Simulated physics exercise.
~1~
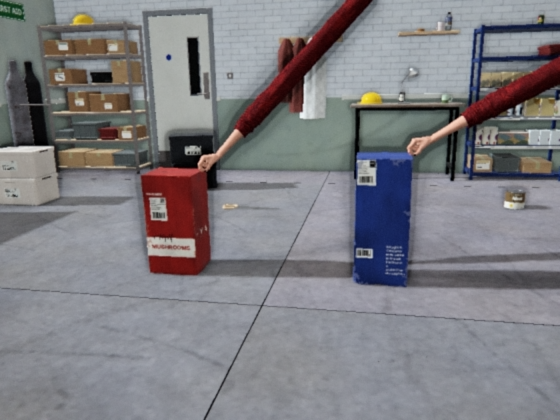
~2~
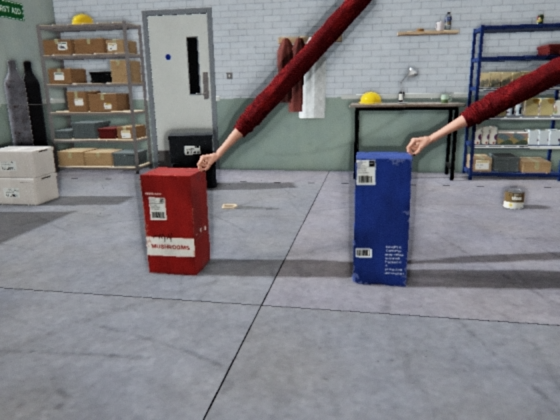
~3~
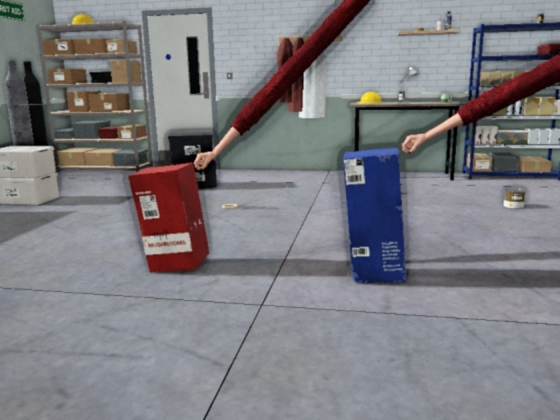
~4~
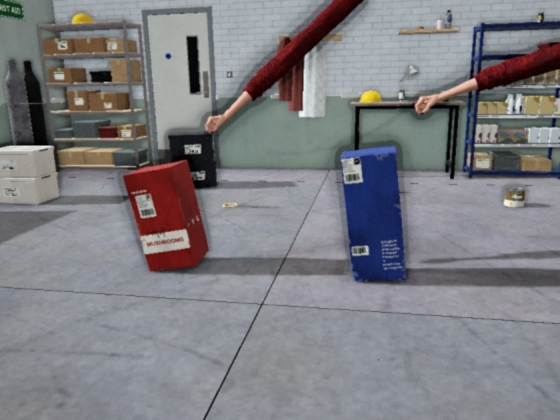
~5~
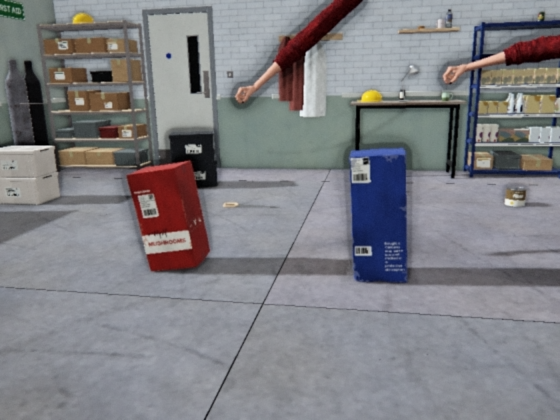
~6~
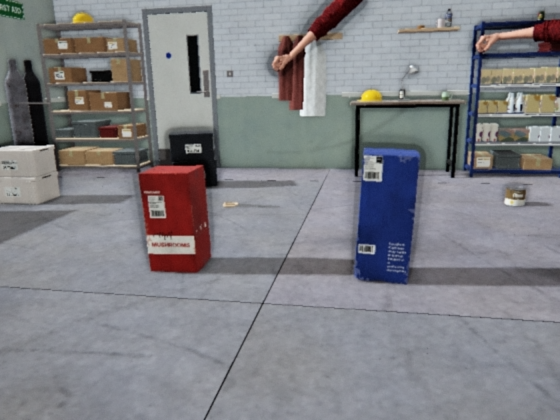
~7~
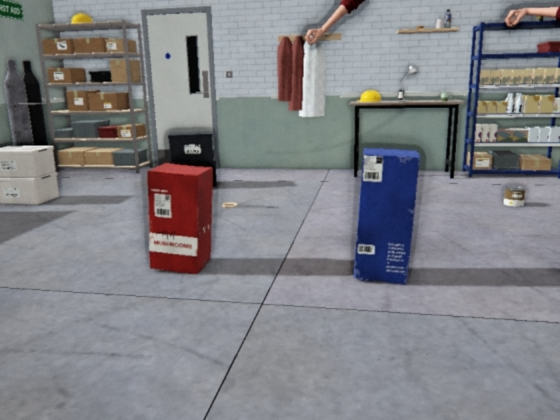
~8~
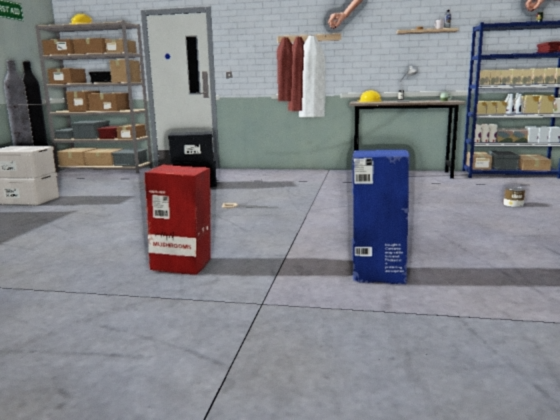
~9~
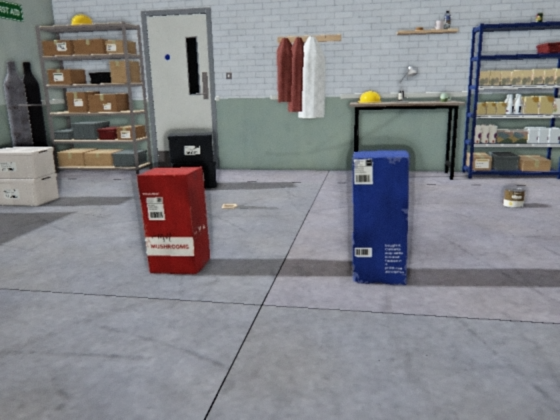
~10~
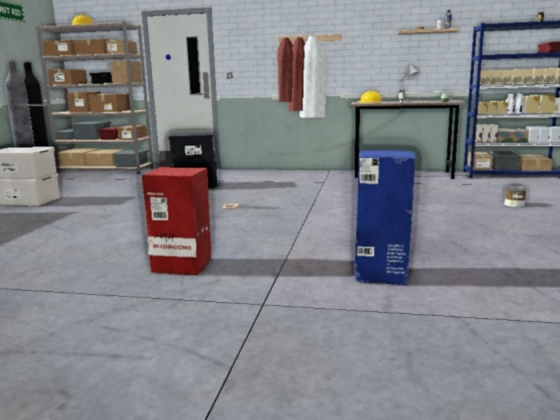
Red and blue boxes tilt left as two hands push them, then rock back upright.
